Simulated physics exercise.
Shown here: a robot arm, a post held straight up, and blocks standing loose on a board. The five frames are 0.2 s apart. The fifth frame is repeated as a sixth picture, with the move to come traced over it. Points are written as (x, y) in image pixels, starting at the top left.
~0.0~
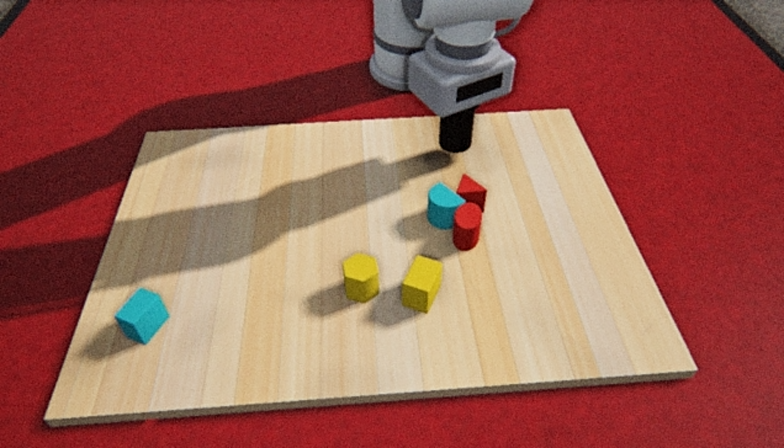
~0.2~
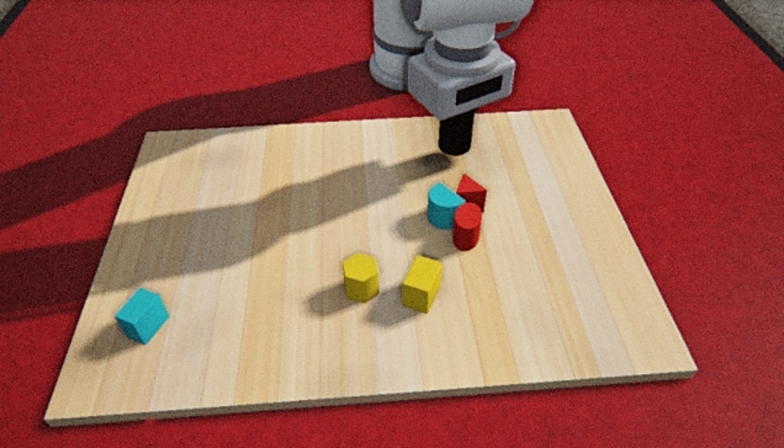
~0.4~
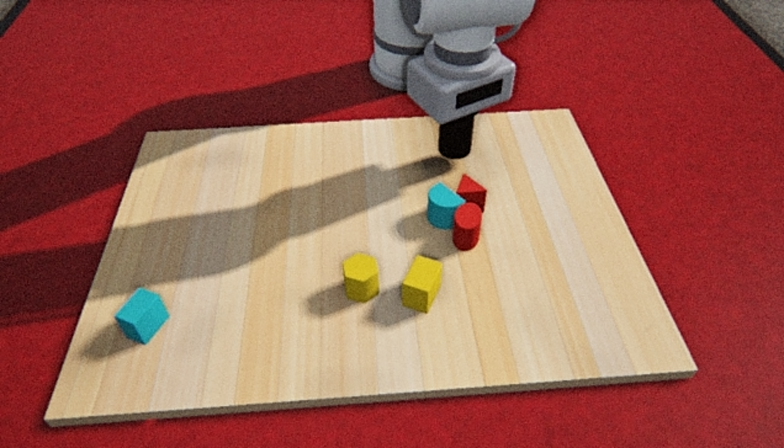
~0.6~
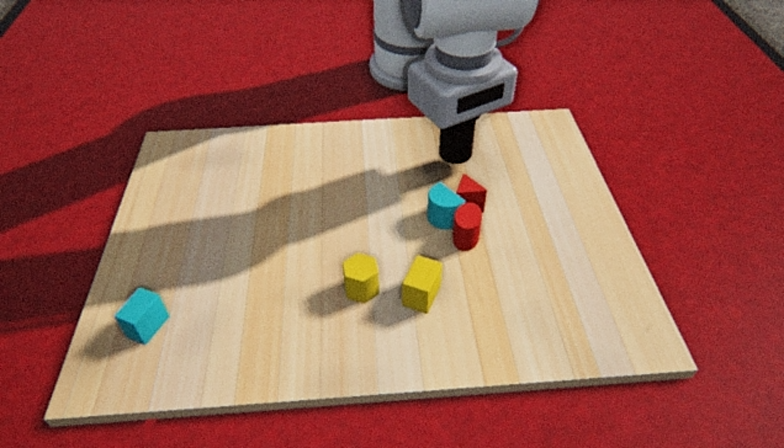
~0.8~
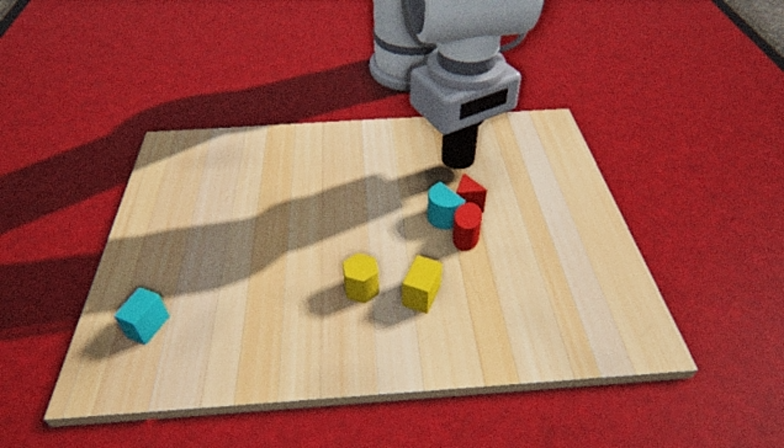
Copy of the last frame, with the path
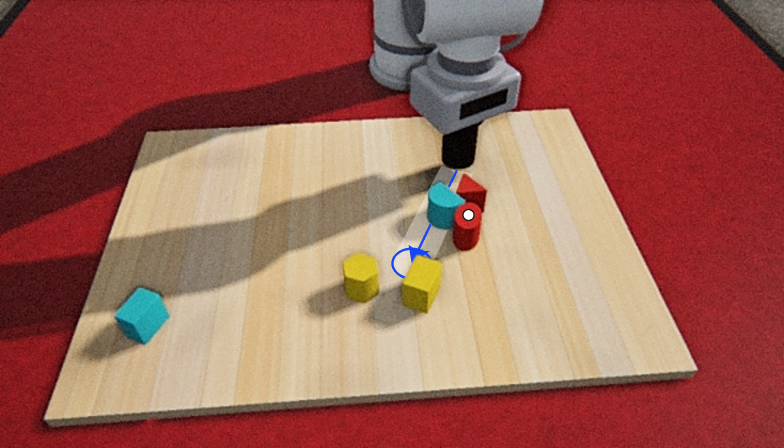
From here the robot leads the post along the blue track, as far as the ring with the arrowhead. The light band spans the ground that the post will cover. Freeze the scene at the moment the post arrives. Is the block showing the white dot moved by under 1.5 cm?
Yes, it checks out.
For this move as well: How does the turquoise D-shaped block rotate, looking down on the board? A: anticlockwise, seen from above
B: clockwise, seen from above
The answer is A.
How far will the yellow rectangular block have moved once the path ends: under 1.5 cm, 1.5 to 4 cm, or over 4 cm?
My prediction: Between 1.5 and 4 cm.
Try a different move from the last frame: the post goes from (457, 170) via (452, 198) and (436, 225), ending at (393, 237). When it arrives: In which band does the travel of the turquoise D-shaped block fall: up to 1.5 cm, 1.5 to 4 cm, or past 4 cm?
Over 4 cm.
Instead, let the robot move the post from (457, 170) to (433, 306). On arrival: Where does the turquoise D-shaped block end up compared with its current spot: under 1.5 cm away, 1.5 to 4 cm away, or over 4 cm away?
Distance: More than 4 cm.
The line goes from (457, 170) to (412, 263); the dot is on the red elliptical block.
What follows on the original path. One third of the way, post (444, 187); turquoise D-shaped block (442, 198), turned 15° anticlockwise.
Two thirds of the way, post (429, 218); turquoise D-shaped block (431, 230), turned 60° anticlockwise.
At the end, post (412, 252); yellow rectangular block (422, 296), turned 15° anticlockwise; turquoise D-shaped block (423, 265), turned 70° anticlockwise; red elliptical block unmoved.
